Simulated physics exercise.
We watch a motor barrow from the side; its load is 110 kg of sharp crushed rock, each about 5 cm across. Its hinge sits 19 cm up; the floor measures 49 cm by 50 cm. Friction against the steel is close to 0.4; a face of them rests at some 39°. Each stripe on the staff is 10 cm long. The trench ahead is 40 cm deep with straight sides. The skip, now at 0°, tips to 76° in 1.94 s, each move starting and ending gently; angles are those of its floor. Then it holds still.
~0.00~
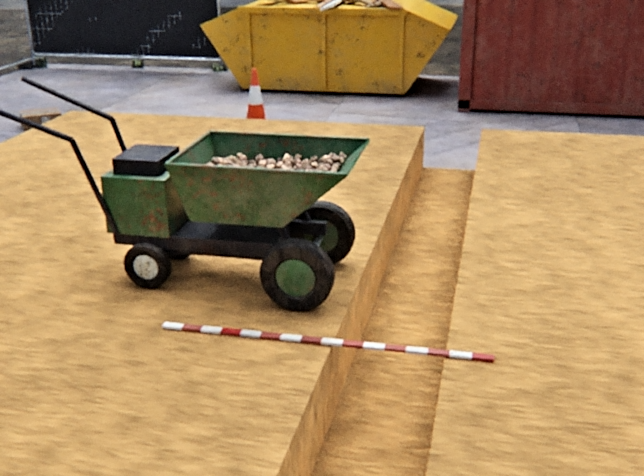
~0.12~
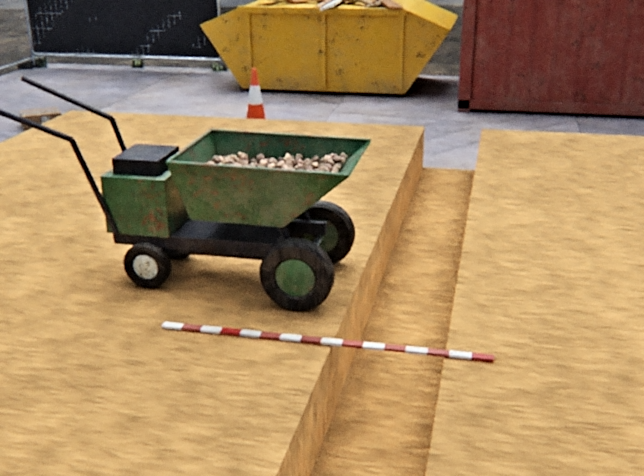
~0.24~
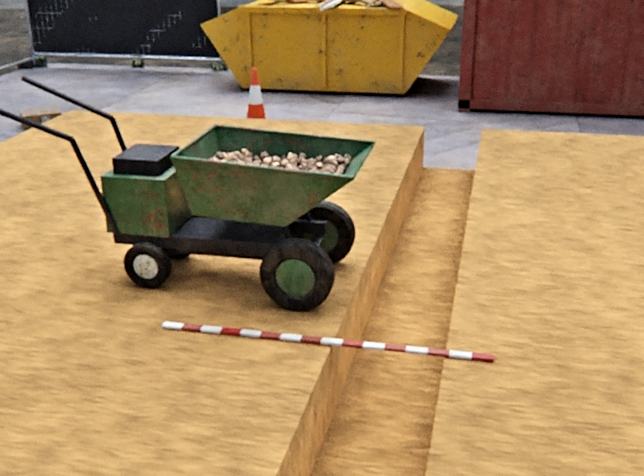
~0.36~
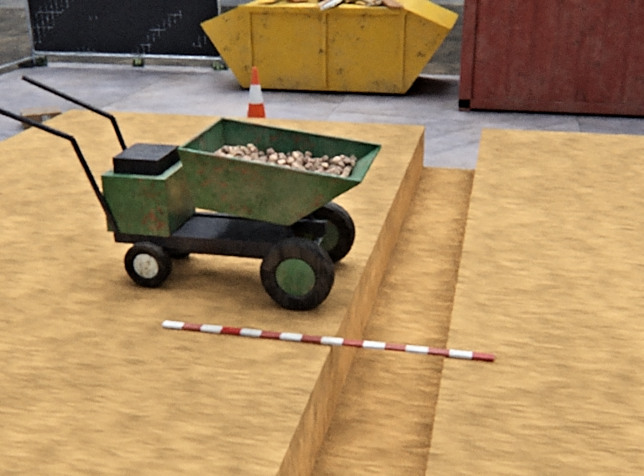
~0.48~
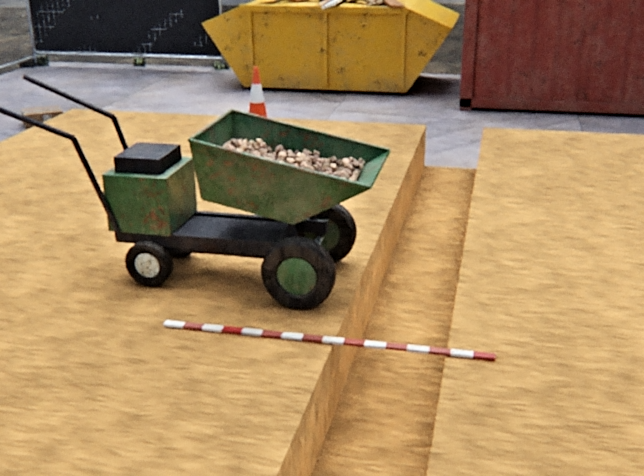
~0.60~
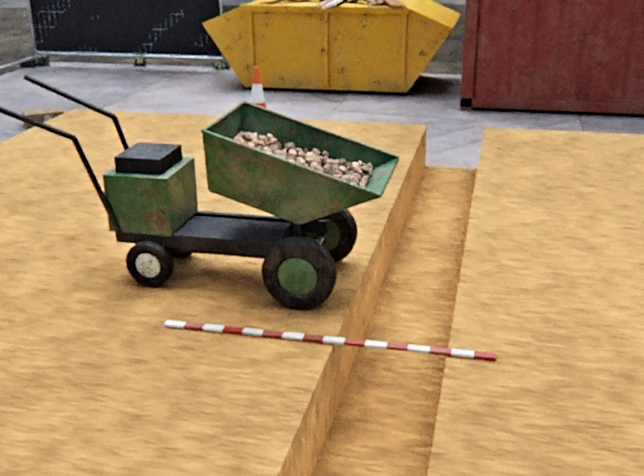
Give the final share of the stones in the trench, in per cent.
Close to 77 in a hundred.
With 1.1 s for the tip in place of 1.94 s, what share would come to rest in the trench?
It would be near 70 per cent.
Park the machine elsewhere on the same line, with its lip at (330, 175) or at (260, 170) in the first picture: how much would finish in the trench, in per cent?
Near 95 per cent from the first place, 95 from the second.
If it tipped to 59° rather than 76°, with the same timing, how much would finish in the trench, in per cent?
It would be near 50 per cent.
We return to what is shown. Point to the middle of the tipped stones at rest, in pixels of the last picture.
Their middle is at about (436, 345).
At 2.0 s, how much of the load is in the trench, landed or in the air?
Some 45 per cent.
After 1.5 s the floor is at 64°; 100 % in the skip; the foremost stones are at (422, 263).
After 2.0 s the floor is at 76°; 36 % in the skip, 46 % in the trench, 18 % past the trench; the foremost stones are at (518, 292).
After 2.4 s the floor is at 76°; 4 % in the skip, 72 % in the trench, 24 % past the trench; the foremost stones are at (548, 304).
After 4.3 s the floor is at 76°; 0 % in the skip, 77 % in the trench, 23 % past the trench; the foremost stones are at (549, 304).
